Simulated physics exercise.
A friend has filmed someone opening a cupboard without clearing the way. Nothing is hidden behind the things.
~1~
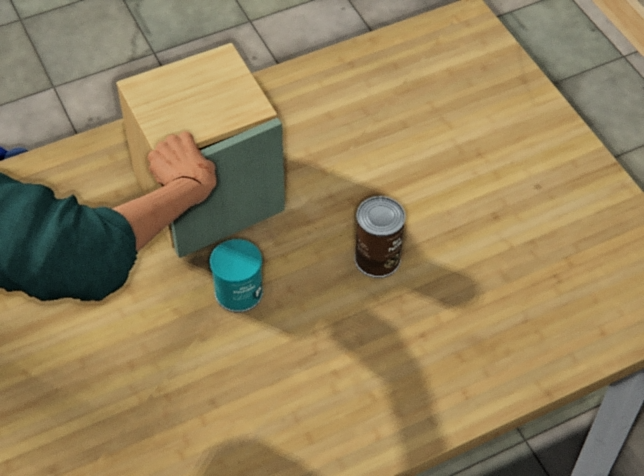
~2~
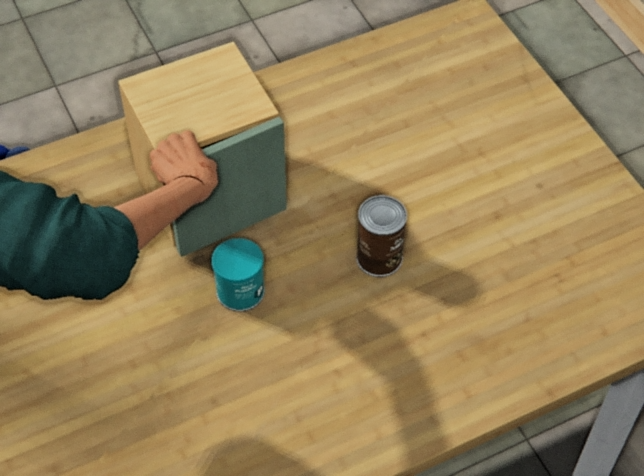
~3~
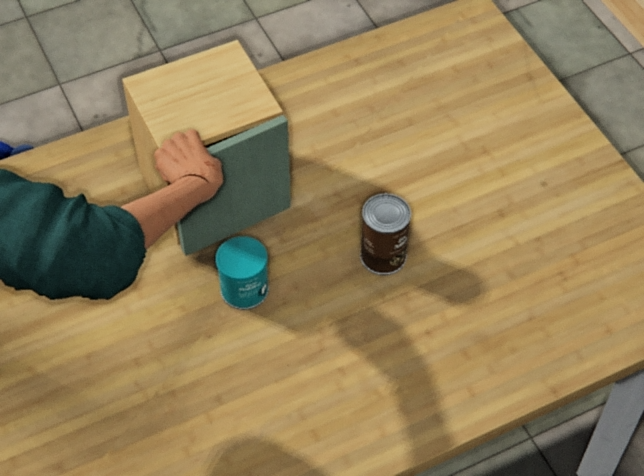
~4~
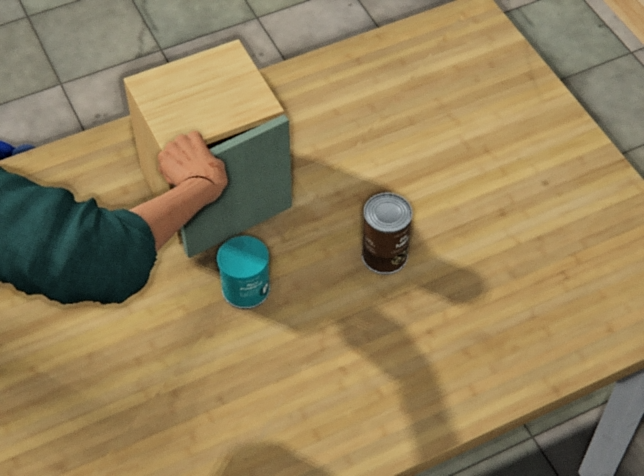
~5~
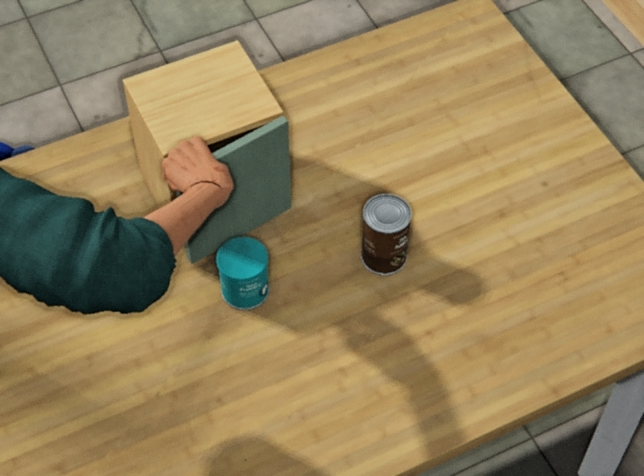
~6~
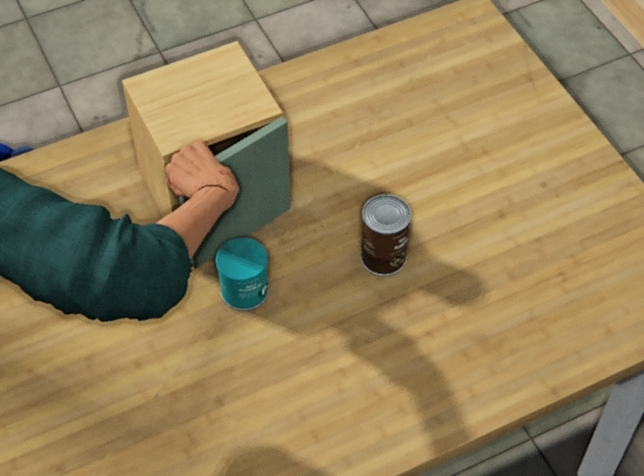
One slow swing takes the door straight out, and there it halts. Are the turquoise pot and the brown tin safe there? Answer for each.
The turquoise pot gets shoved and the brown tin stays untouched.
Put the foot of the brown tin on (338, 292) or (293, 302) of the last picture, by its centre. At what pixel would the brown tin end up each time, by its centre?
Resting at (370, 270) and (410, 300).
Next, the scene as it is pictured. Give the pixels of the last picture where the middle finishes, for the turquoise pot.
Its middle is close to (369, 294).
Then, 0.90 s after the last picture, door 45° open; turquoise pot moved about its own width near (276, 290); brown tin at rest near (385, 236).
Then, 1.56 s after the last picture, door 69° open; turquoise pot moved well along near (326, 295); brown tin at rest near (385, 236).
Then, 1.94 s after the last picture, door 83° open; turquoise pot moved well along near (355, 294); brown tin at rest near (385, 236).
At rest, the turquoise pot is pushed along, near (368, 294); the brown tin remains where it is, near (385, 236).
